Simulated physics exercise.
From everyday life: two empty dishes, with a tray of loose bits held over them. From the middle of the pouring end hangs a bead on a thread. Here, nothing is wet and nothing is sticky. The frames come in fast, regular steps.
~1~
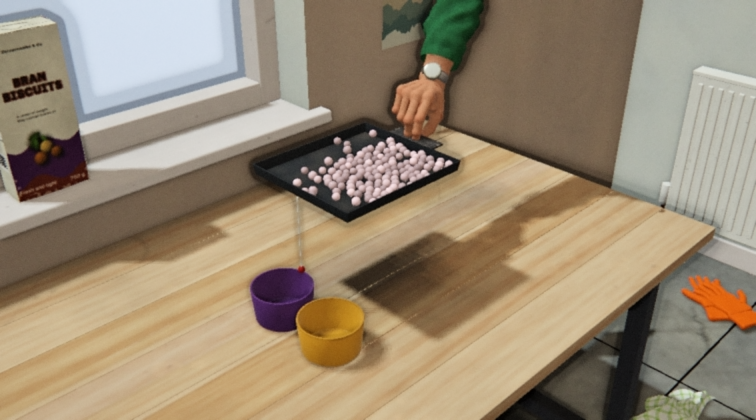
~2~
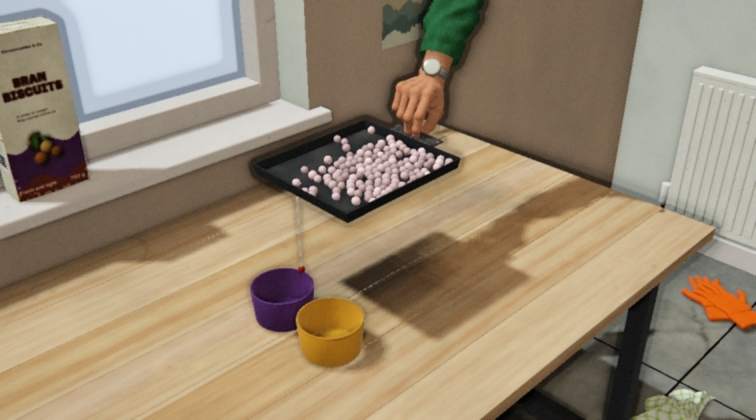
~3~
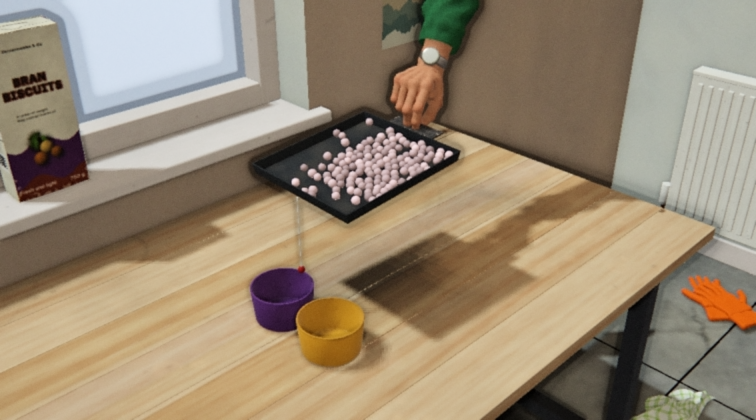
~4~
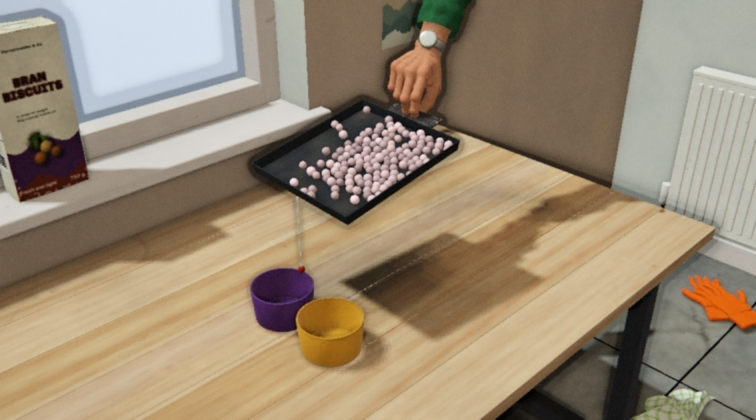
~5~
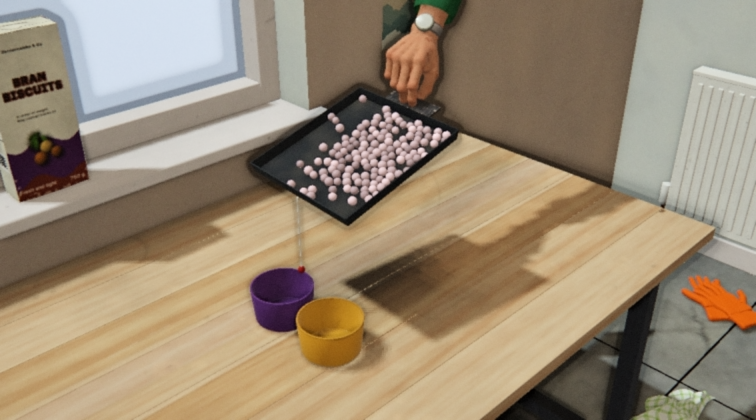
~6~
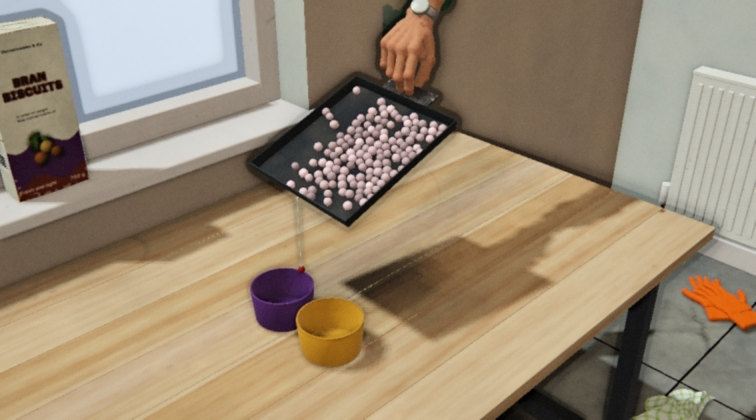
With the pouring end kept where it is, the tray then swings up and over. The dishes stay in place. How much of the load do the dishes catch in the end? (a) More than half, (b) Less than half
The answer is a.
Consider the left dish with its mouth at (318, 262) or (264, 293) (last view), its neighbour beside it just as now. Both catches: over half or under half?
In order, they'd catch a minor share, and next a major share.
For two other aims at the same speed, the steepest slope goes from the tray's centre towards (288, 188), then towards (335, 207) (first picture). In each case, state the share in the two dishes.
You'd see roughly 20 per cent the first time and 80 per cent the second.
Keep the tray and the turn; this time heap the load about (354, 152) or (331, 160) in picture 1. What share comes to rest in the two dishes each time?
Shares in turn: 70 % and 70 %.
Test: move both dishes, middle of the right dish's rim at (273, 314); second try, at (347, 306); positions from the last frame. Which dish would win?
Well, first the one further right, then the one further right.
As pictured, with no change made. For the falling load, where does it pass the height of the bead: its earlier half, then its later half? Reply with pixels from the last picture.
It goes through near (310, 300) first, then near (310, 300).
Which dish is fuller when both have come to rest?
Of the two, the right-side one is the fuller.
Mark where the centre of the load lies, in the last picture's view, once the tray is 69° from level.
(322, 197).
Soon after the last picture, tray tipped steeply; most on the tray; a small part in the right dish; a stray few in the left dish; a small part in the air.
A little later, tray tipped past a quarter turn; a small part on the tray; about half in the right dish; about a quarter in the left dish; a small part outside both; about a quarter in the air.
Later still, tray tipped past a quarter turn; about half in the right dish; about a quarter in the left dish; about a quarter outside both.
By the end, tray tipped past a quarter turn; about half in the right dish; about a quarter in the left dish; about a quarter outside both.
